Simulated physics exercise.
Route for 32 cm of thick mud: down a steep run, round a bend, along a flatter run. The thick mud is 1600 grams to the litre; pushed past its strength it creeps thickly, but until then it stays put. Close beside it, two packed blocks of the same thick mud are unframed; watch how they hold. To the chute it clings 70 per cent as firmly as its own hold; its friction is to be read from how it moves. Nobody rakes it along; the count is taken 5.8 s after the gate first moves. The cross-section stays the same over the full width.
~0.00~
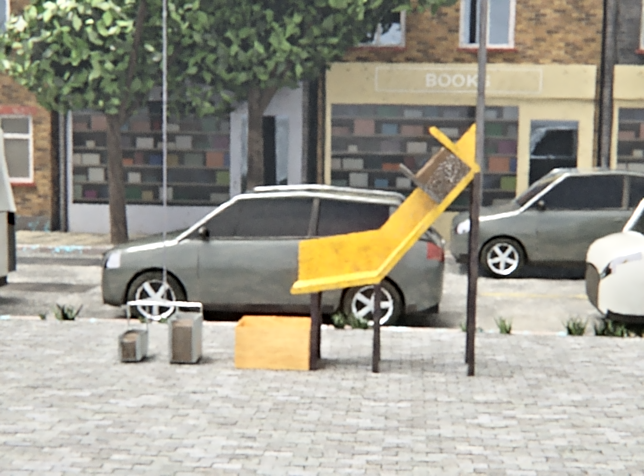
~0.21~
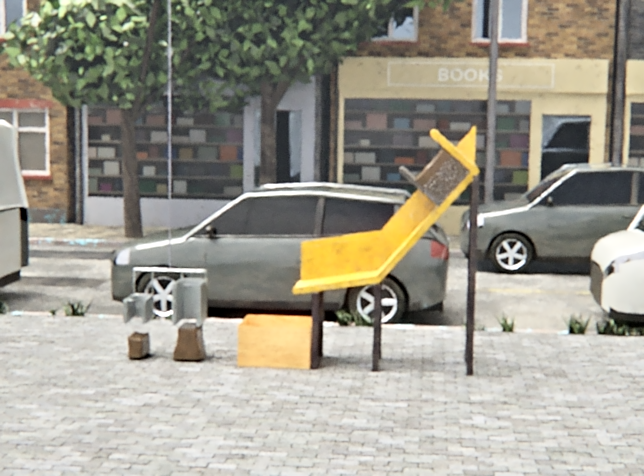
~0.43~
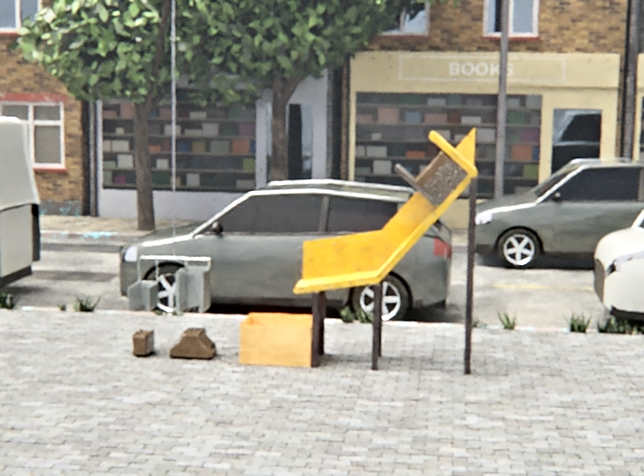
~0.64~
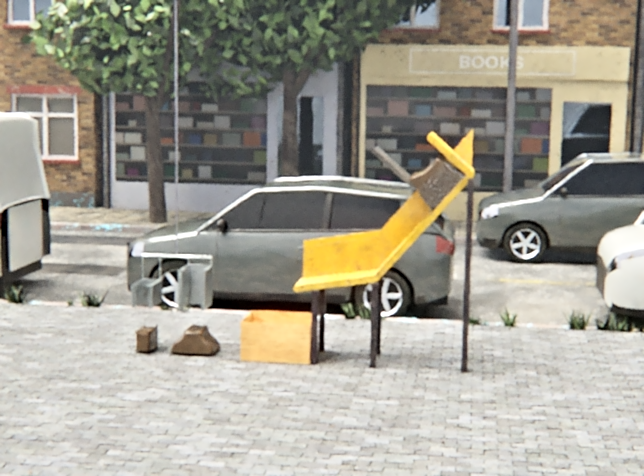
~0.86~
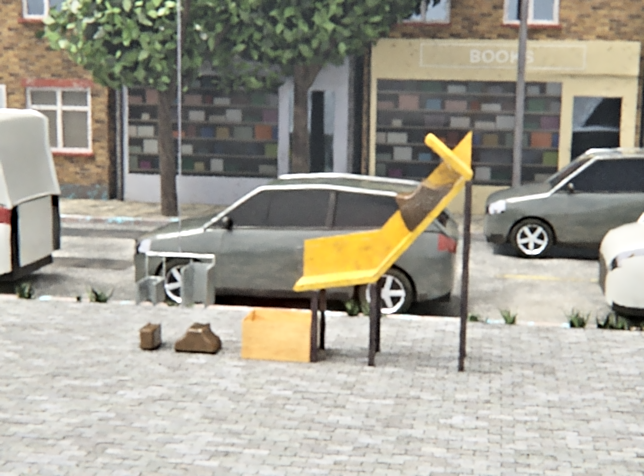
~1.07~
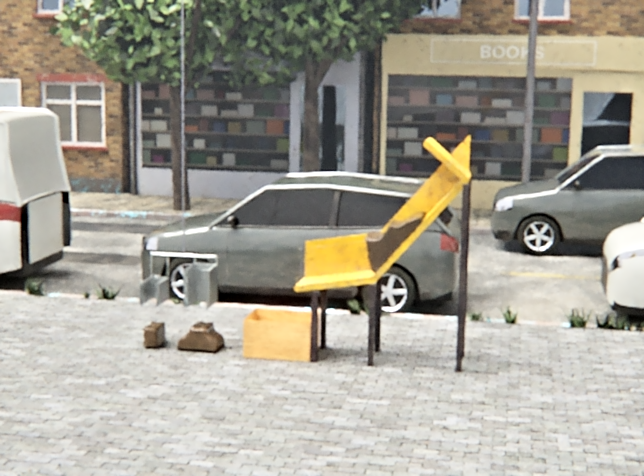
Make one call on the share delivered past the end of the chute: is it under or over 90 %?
My call: Under.
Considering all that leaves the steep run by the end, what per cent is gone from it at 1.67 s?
It comes to around 100 %.
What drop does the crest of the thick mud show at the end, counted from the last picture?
By my estimate, near 58 cm.
After 1.67 s, none is on the steep run, 63 % on the flatter one and 37 % past the end.
After 2.37 s, none is on the steep run, 28 % on the flatter one and 72 % past the end.
After 3.08 s, none is on the steep run, 28 % on the flatter one and 72 % past the end.
After 3.79 s, none is on the steep run, 28 % on the flatter one and 72 % past the end.
After 6.22 s, none is on the steep run, 28 % on the flatter one and 72 % past the end.
